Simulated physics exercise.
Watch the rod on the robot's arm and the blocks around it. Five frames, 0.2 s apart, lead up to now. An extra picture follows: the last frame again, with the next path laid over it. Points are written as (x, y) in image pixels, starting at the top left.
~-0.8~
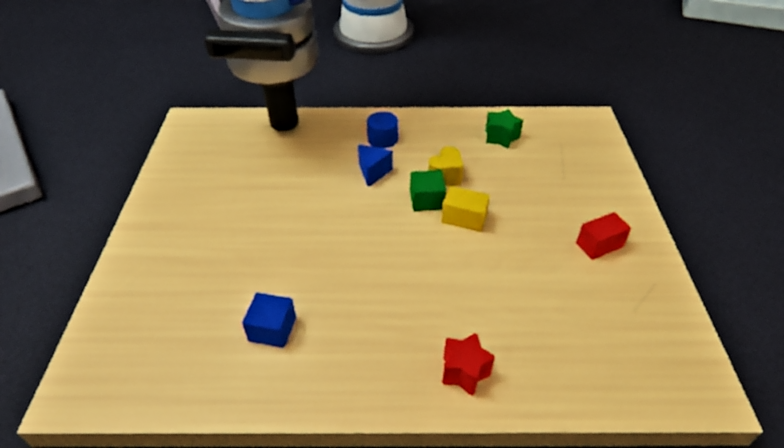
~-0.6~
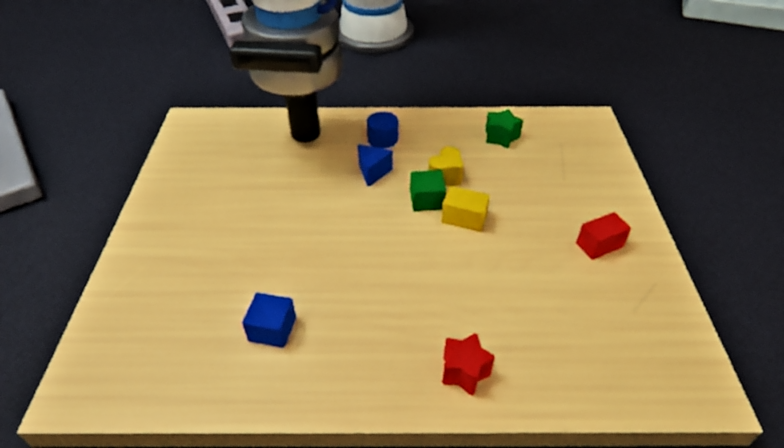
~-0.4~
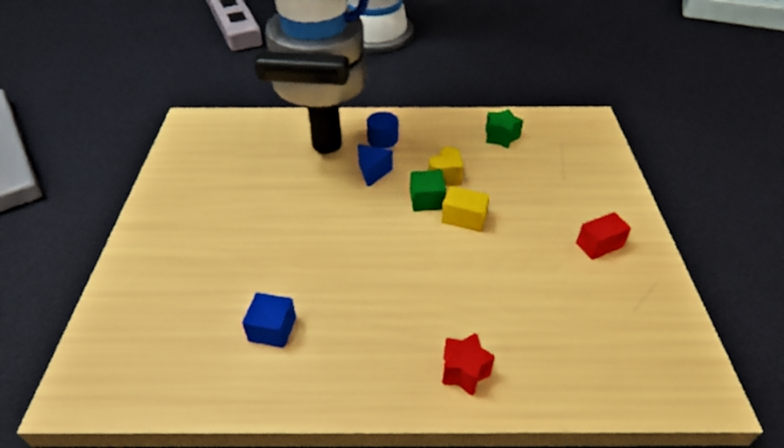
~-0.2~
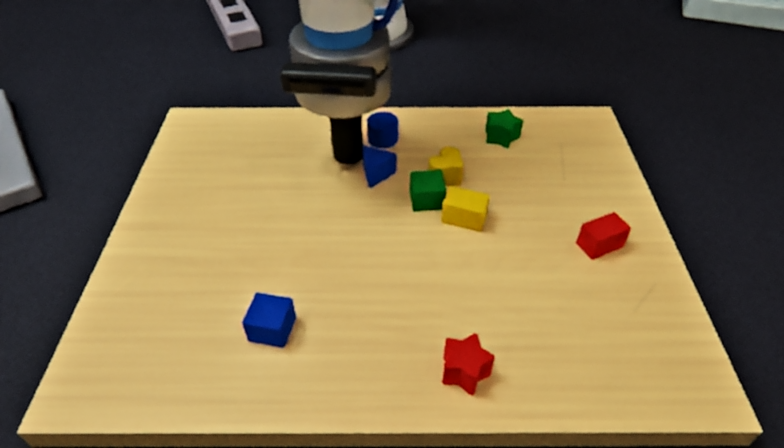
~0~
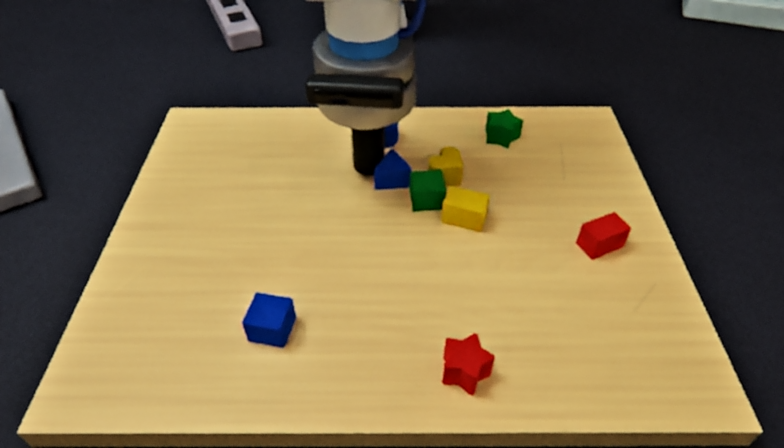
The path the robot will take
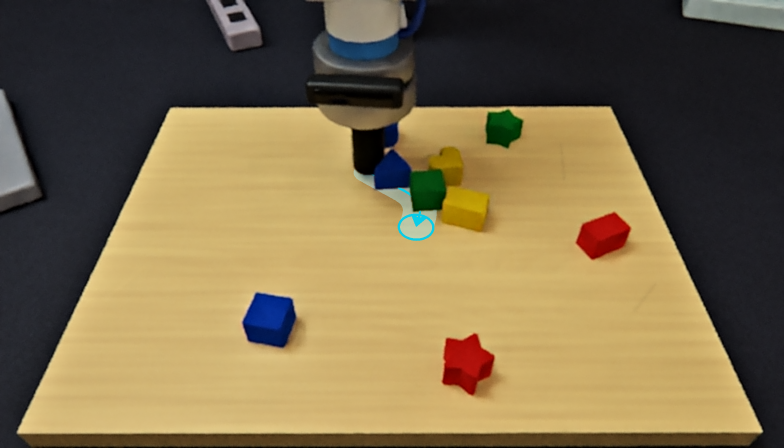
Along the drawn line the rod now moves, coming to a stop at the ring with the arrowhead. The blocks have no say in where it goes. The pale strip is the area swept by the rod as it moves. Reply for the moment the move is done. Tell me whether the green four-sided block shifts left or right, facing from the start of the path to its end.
The answer is right: Facing from the path's start to its end, that's where the green four-sided block shifts.
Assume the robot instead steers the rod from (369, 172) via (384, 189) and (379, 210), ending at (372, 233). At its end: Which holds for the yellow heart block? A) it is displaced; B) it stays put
Correct choice: B.
The drawn path runs from (369, 172) over (395, 186) and (418, 203) to (416, 227).
The first path, step by step. One third of the way, rod at (395, 179); blue triangular block at (423, 169), turned 15° anticlockwise; green four-sided block at (433, 187), turned 15° anticlockwise; yellow rectangle at (474, 202).
Two thirds of the way, rod at (418, 196); blue triangular block at (449, 182), turned 15° anticlockwise; green four-sided block at (447, 205); yellow heart block at (454, 157), turned 20° anticlockwise; yellow rectangle at (487, 209), turned 25° anticlockwise.
At the end, rod at (416, 220); blue triangular block at (451, 183), turned 20° anticlockwise; green four-sided block at (451, 220), turned 40° anticlockwise; yellow heart block at (454, 157), turned 20° anticlockwise; yellow rectangle at (491, 210), turned 40° anticlockwise.
